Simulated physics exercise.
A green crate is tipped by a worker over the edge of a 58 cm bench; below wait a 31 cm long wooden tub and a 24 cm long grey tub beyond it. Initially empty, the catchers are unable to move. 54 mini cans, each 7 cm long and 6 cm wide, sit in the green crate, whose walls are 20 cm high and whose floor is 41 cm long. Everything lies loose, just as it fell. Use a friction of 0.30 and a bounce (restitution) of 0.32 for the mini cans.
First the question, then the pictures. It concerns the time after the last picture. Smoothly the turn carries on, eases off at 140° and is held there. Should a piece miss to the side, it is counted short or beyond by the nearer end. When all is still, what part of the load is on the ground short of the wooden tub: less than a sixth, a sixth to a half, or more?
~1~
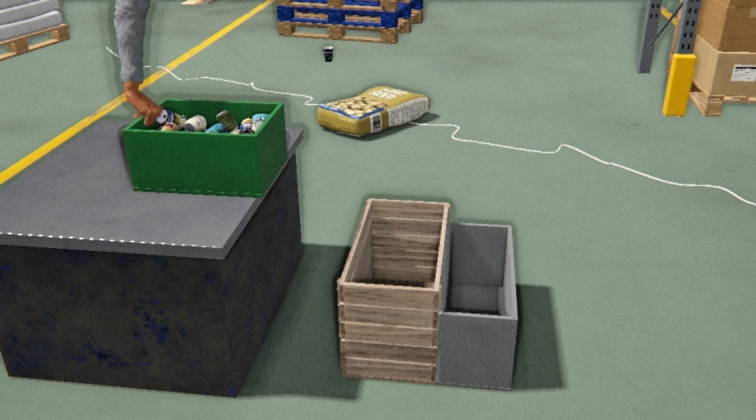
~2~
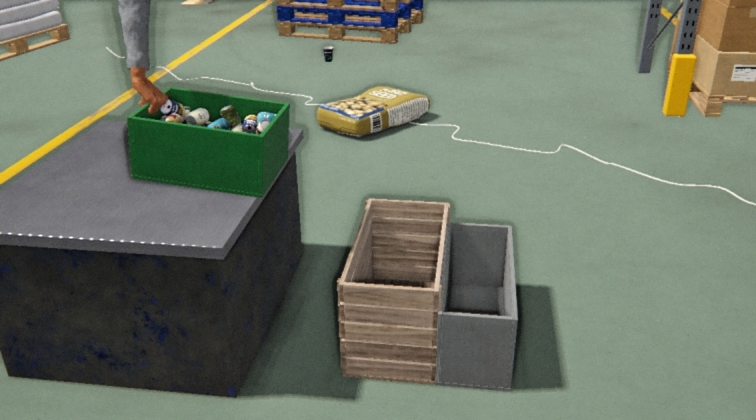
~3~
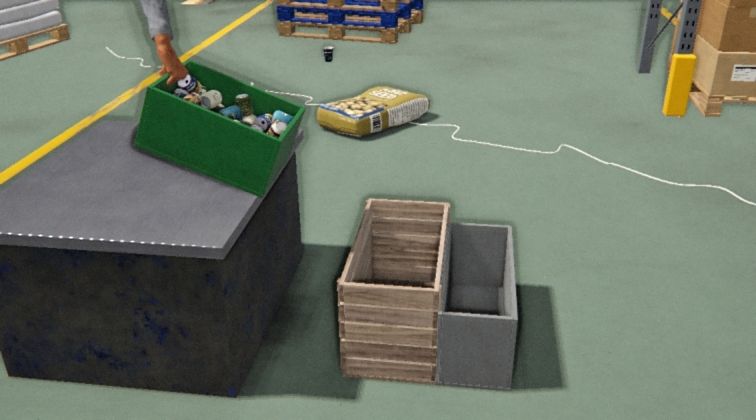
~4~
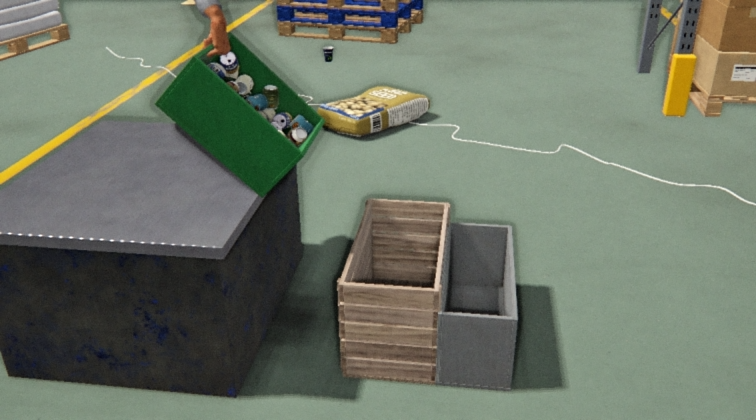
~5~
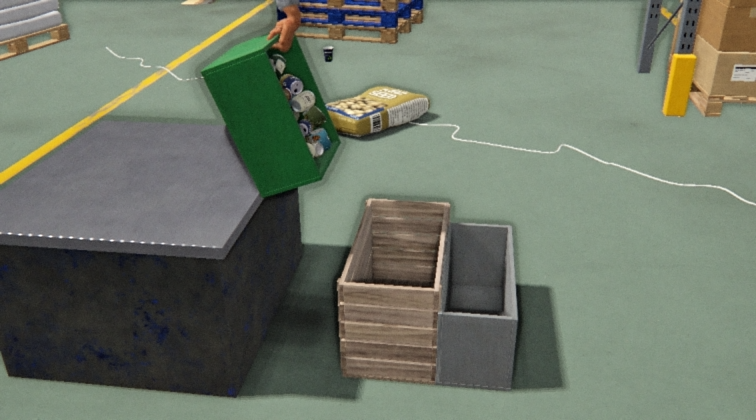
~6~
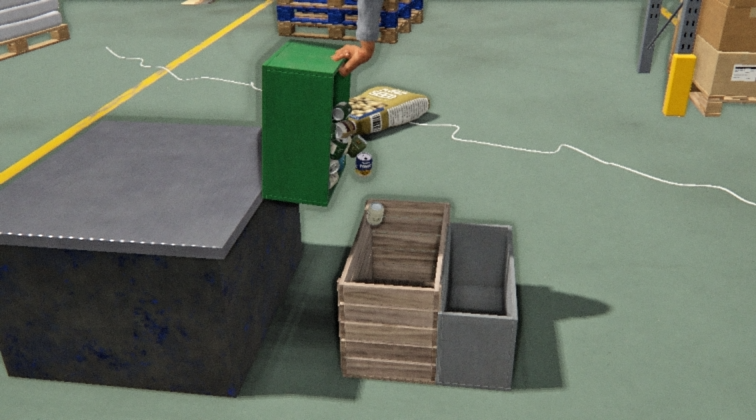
Ground short of the wooden tub - one sixth to one half of them.
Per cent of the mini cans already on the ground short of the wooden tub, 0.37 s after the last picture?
Estimated fraction: Some 0 percent.
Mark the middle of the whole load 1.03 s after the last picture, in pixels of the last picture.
The centre sits near (387, 321).
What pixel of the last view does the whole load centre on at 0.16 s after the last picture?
(333, 172).
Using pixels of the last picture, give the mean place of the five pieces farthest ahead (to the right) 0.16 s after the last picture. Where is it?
The five leading pieces sit around (409, 242) in the last view.
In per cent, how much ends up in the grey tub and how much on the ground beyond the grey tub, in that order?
Roughly 0 % for the first place and 0 % for the second.
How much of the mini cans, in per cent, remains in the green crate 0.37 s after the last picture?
I'd say close to 25 in a hundred.
Then, 0.16 s after the last picture, tilt 113°; 38 still in the green crate, 3 in the wooden tub and 13 in the air.
Then, 0.37 s after the last picture, tilt 130°; 13 still in the green crate, 26 in the wooden tub and 15 in the air.
Then, 0.66 s after the last picture, tilt 140°; 40 in the wooden tub, 9 on the ground short of the wooden tub and 5 in the air.
Outcome (1.03 s after the last picture), 40 in the wooden tub and 14 on the ground short of the wooden tub. Asked share, 14 of 54, 26 per cent.
